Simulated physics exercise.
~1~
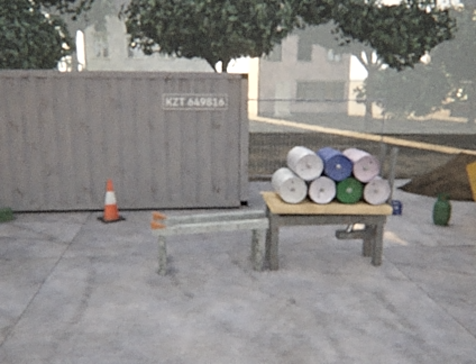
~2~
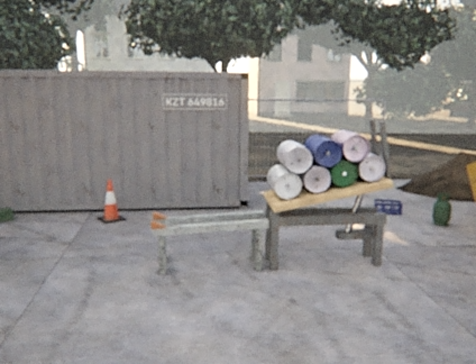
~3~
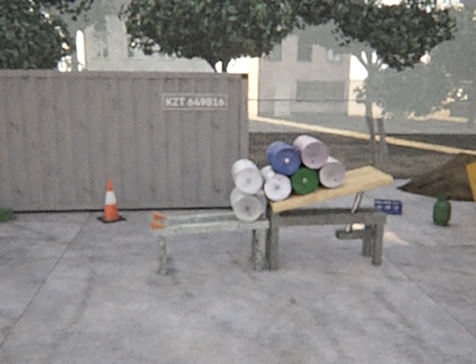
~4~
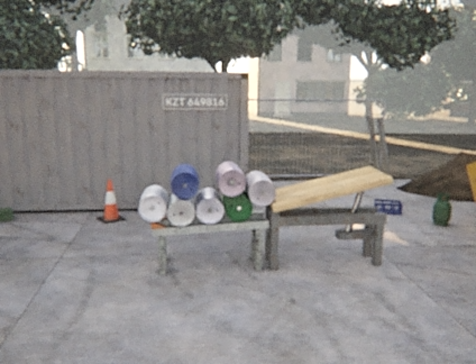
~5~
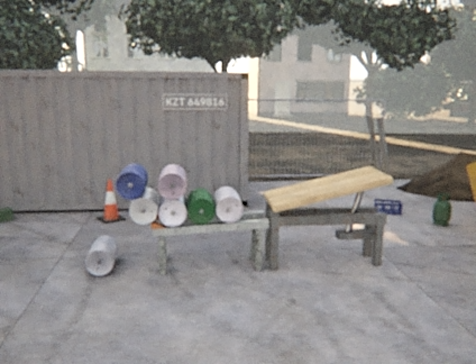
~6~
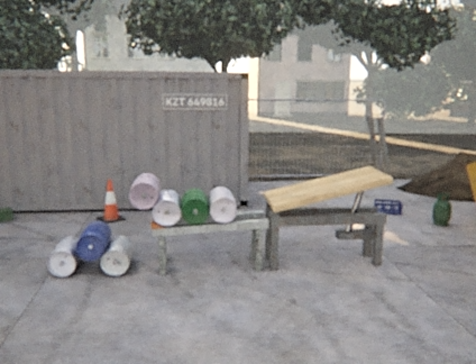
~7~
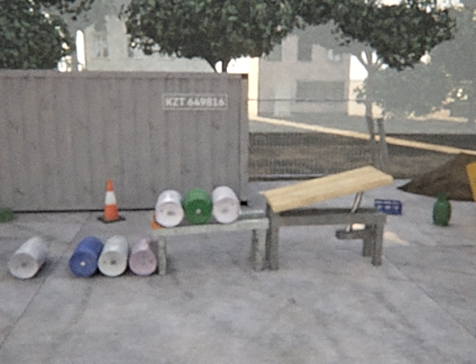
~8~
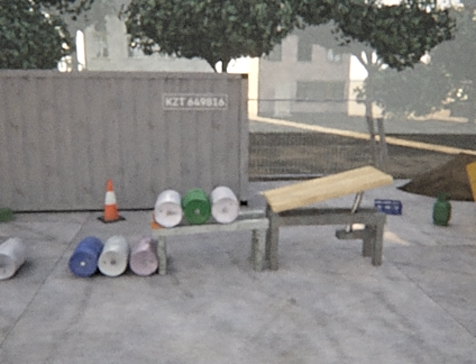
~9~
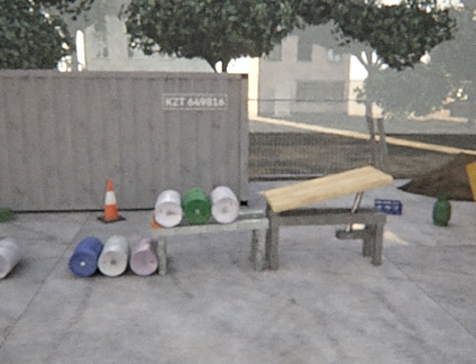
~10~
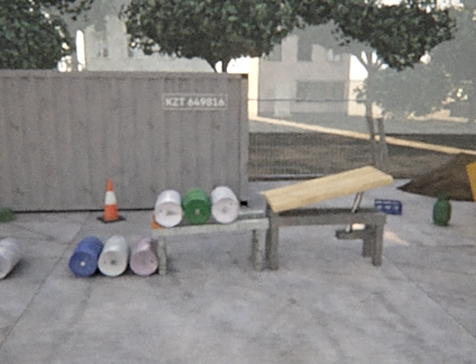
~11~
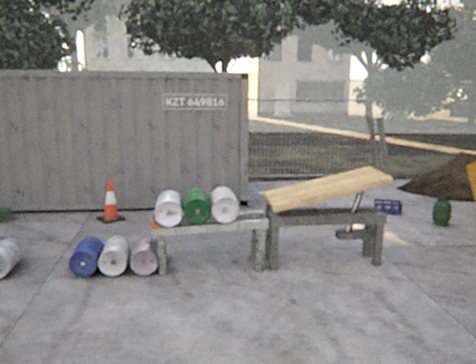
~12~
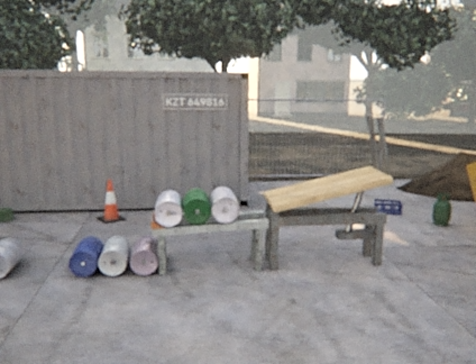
A stack of white, pink, blue and green drums rolled left as the wooden tabletop under them tipped, spilling onto a lower rack. Four, including the blue one, dropped off its far end onto the ground, while the green one stayed up between two pale ones.
